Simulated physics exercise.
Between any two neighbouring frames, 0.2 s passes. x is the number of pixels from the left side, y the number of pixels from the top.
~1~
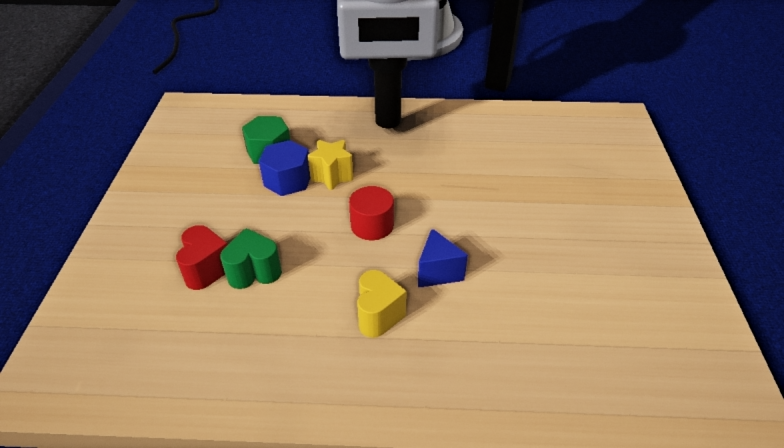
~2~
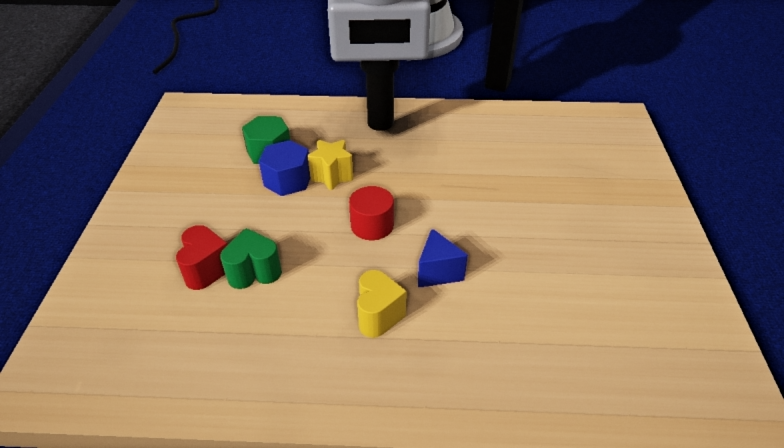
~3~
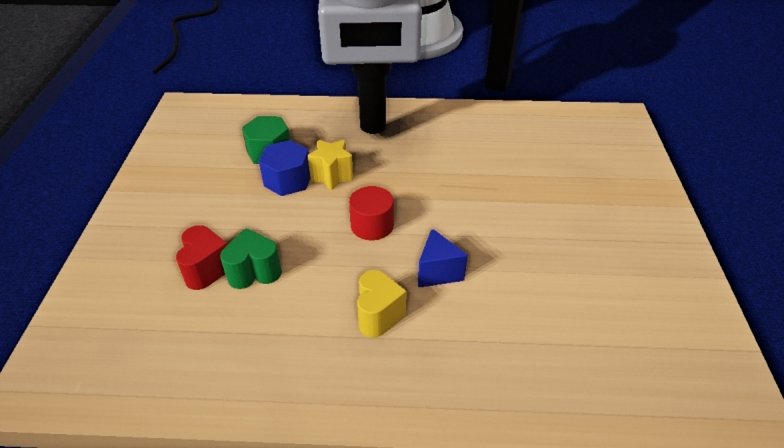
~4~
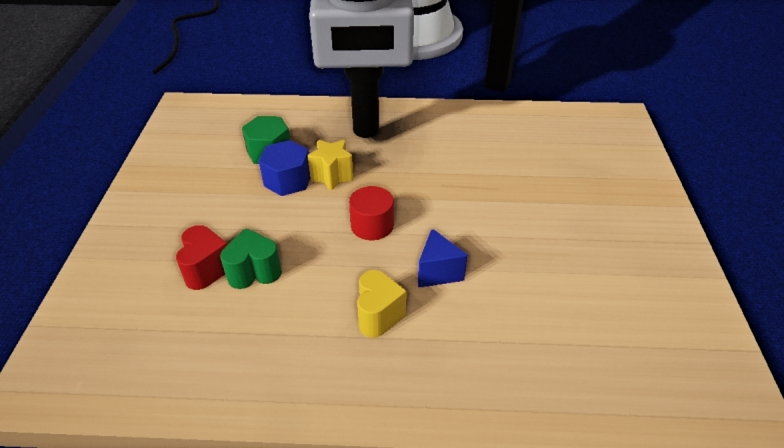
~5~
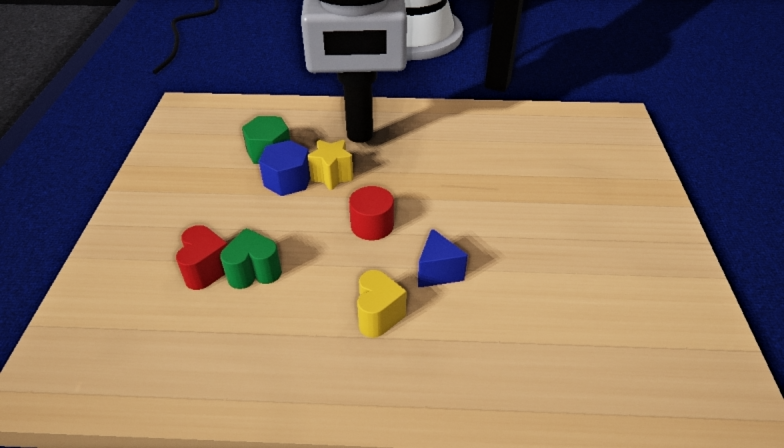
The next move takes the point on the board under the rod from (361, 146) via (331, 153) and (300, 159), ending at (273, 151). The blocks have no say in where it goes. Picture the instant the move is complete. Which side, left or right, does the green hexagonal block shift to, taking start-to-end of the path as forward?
That's a shift to the right.
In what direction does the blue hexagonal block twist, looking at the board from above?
Against the clock.
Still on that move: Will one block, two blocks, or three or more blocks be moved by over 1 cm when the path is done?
It's going to be one.
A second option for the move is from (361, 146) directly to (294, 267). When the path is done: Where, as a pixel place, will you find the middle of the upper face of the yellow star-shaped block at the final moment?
Put as a pixel place, it's (283, 196).
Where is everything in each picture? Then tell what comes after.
In the first picture, tip of the rod at (388, 121), middles of tops, green hexagonal block at (265, 127), blue hexagonal block at (284, 155), yellow star-shaped block at (330, 151).
In the second picture, rod at (381, 124), nothing pushed.
In the third picture, rod at (373, 127), nothing pushed.
In the fourth picture, rod at (366, 131), nothing pushed.
In the fifth picture, rod at (360, 135), green hexagonal block at (265, 127), blue hexagonal block at (284, 155), yellow star-shaped block at (330, 151).
On the path given first. One third of the way, rod at (329, 143); nothing pushed yet.
Two thirds of the way, rod at (297, 148); blue hexagonal block at (281, 156).
At the end, rod at (271, 141); green hexagonal block at (235, 122), turned 15° anticlockwise; blue hexagonal block at (278, 156), turned 20° anticlockwise; yellow star-shaped block unmoved.
